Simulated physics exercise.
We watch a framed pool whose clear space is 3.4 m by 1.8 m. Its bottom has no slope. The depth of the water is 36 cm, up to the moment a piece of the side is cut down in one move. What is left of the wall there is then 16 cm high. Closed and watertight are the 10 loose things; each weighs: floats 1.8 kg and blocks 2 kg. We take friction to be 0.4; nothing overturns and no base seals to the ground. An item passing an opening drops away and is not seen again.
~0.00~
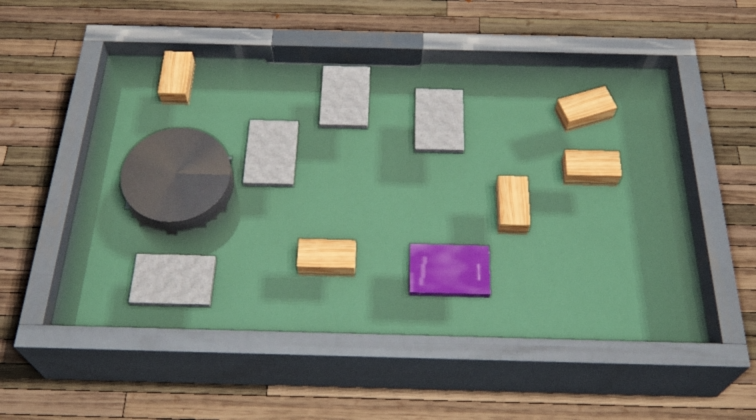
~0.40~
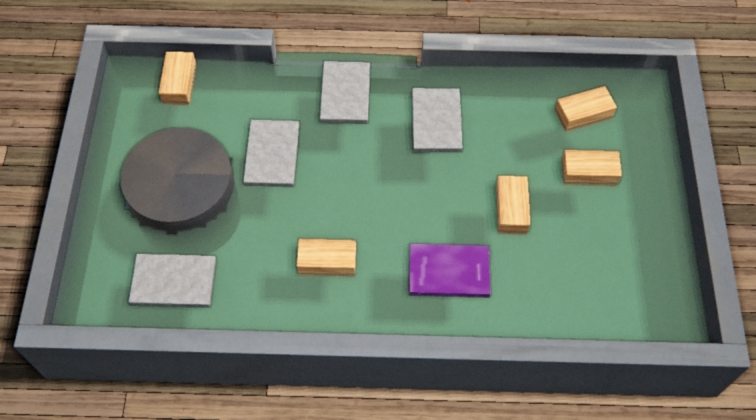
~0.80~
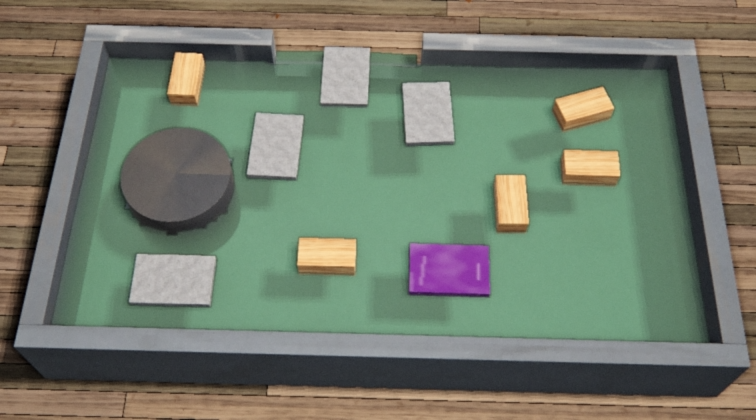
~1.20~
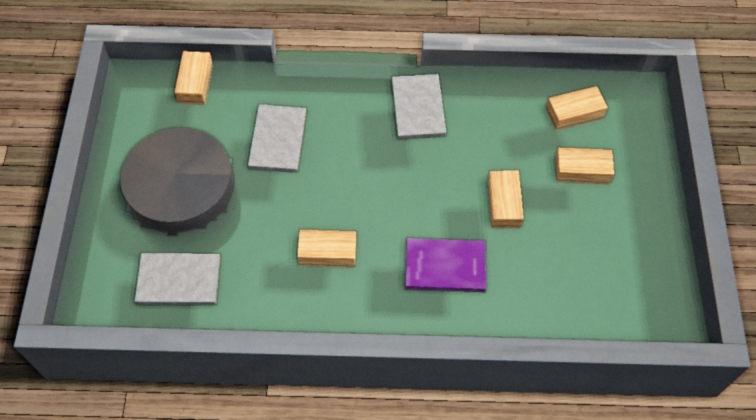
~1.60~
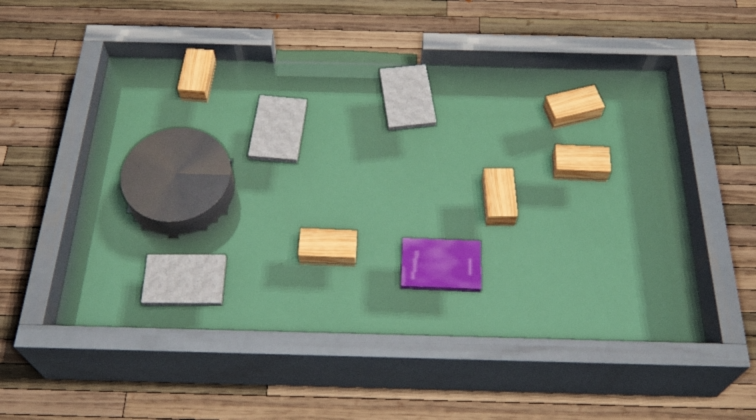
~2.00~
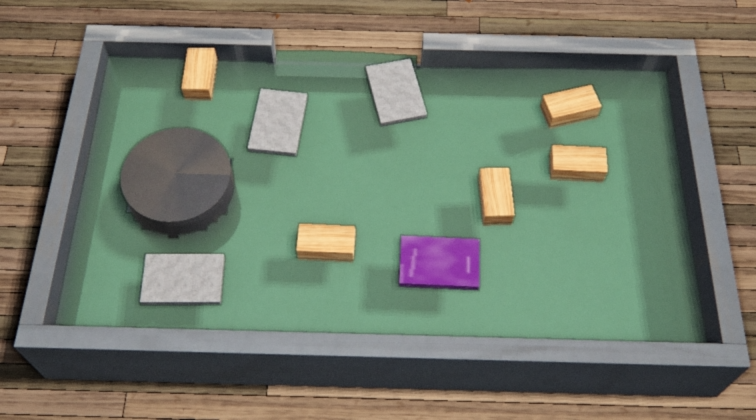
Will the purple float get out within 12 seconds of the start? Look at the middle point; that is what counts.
It is confined to the pool.
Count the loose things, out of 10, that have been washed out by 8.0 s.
I count 3 of them.
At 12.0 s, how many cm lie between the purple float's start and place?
Around 40 cm from the start.
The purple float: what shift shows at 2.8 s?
Roughly 10 centimetres by that point.
After 2.8 s the purple float is near (435, 261), 0.1 m from its start, afloat; 2 of 10 are out; 8 afloat.
After 5.4 s the purple float is near (428, 249), 0.2 m from its start, afloat; 3 of 10 are out; 7 afloat.
After 8.0 s the purple float is near (419, 240), 0.3 m from its start, afloat; 3 of 10 are out; 7 afloat.
After 12.0 s the purple float is near (409, 224), 0.4 m from its start, afloat; 3 of 10 are out; 7 afloat.
